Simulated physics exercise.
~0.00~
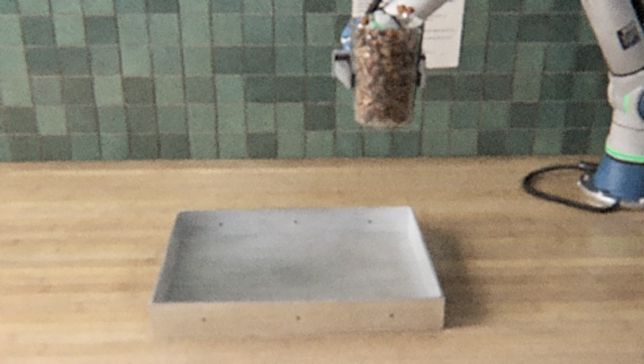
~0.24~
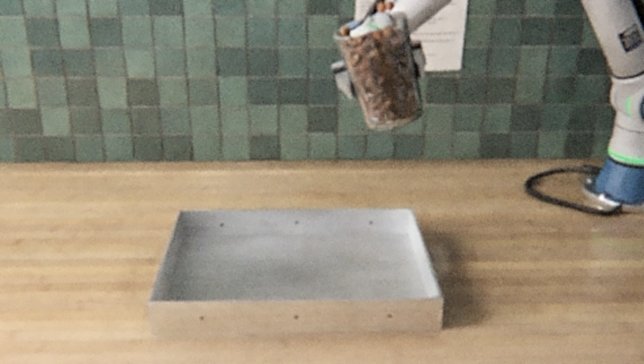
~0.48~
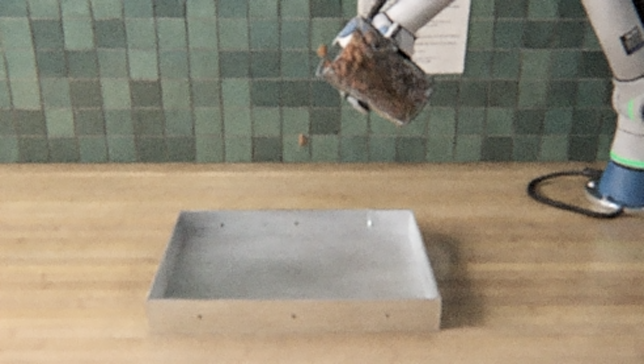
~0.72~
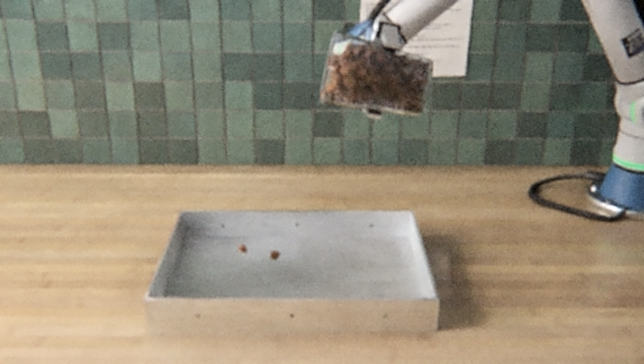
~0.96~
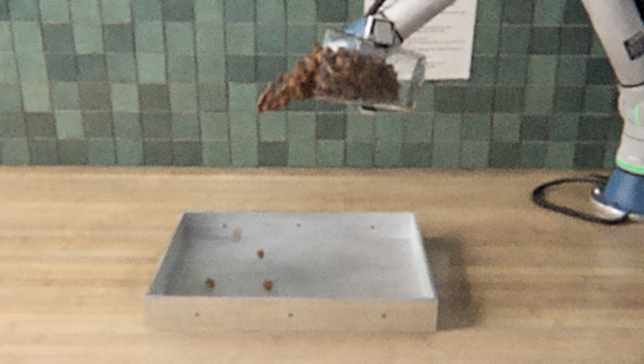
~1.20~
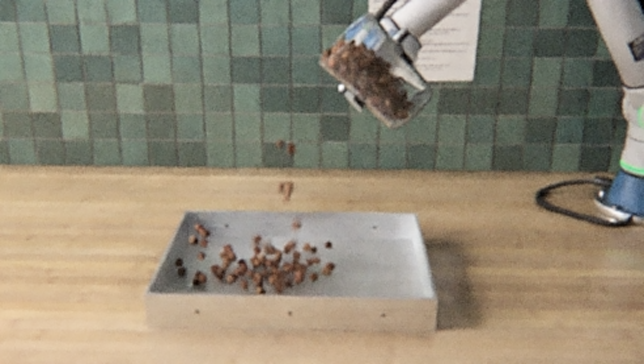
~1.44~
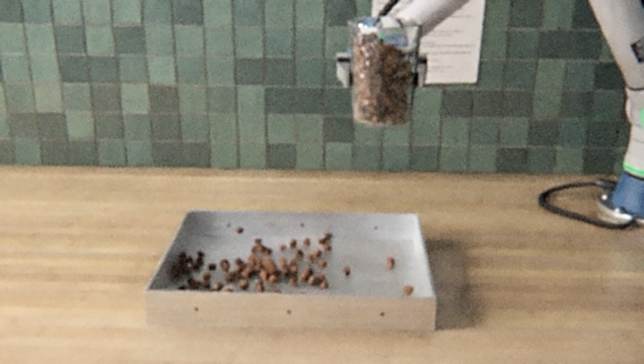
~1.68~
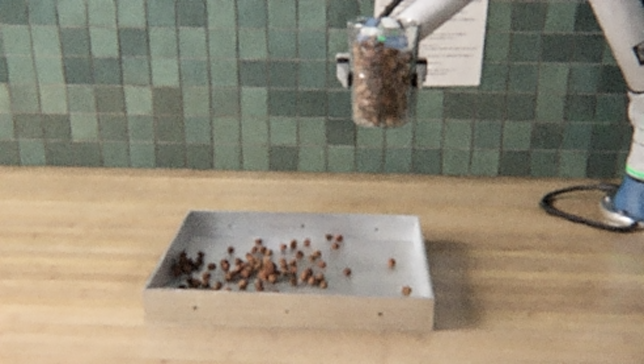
On a wooden table top before a green tiled wall, a robot arm tips a clear cup of brown pellets to the left, spilling some into a shallow grey tray, then turns it upright and holds it still, with many pellets still inside and others scattered across the tray.
